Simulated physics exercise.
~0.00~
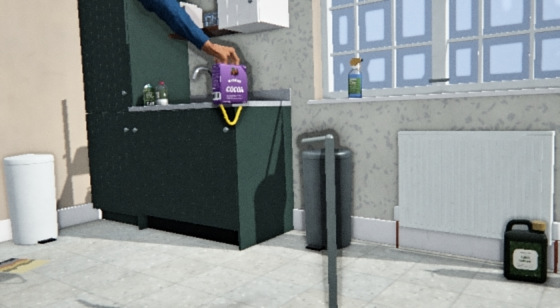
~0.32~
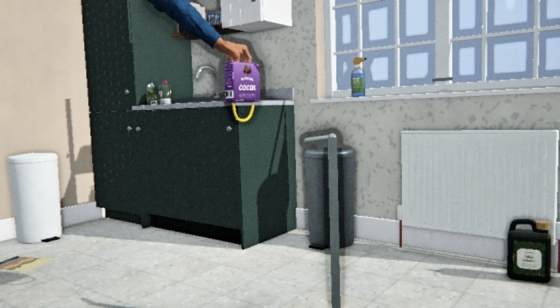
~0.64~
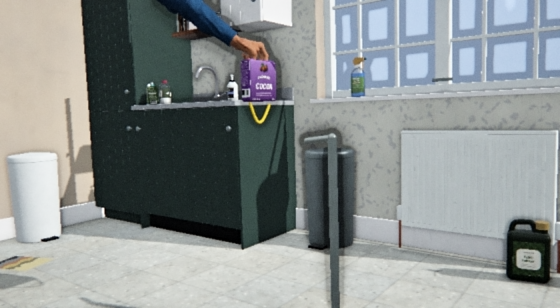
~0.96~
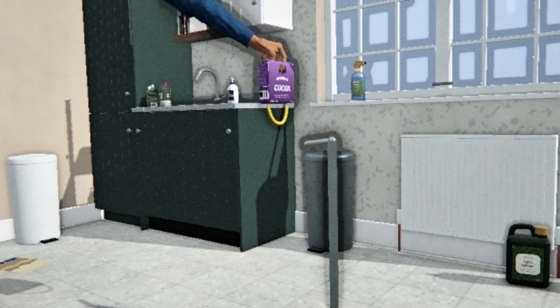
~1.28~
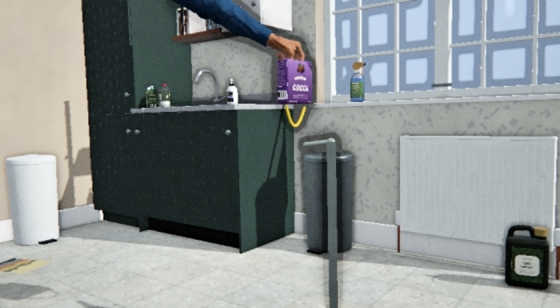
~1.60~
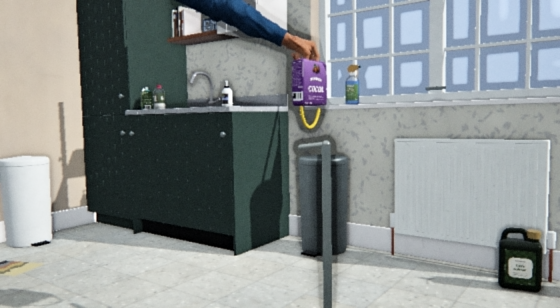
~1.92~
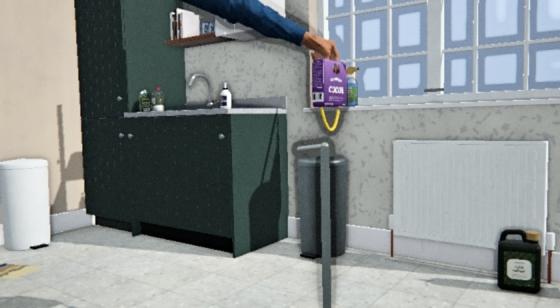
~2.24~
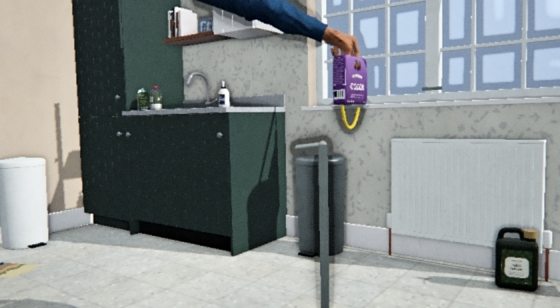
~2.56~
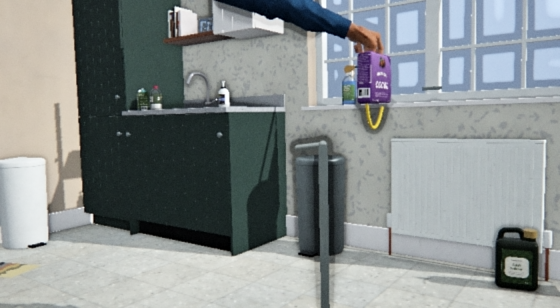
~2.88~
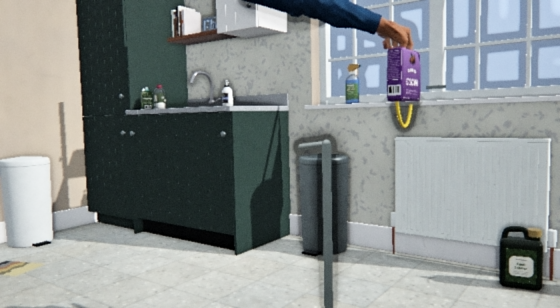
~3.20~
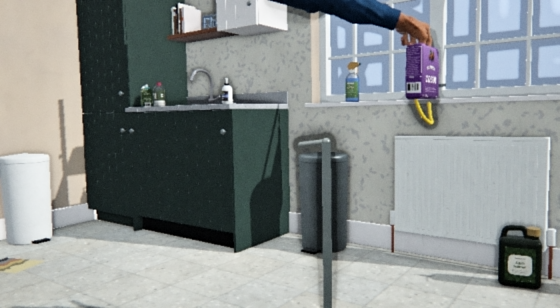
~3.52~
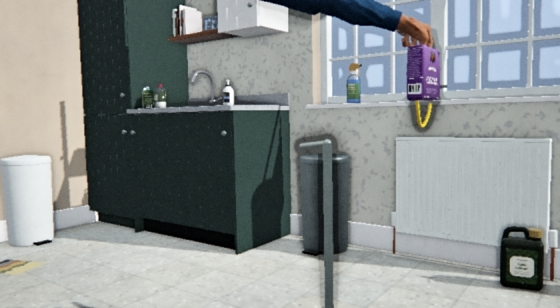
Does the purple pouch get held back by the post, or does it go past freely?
It goes past freely. The hand carries the pouch over the post with the loop still hanging below, and nothing holds it back.
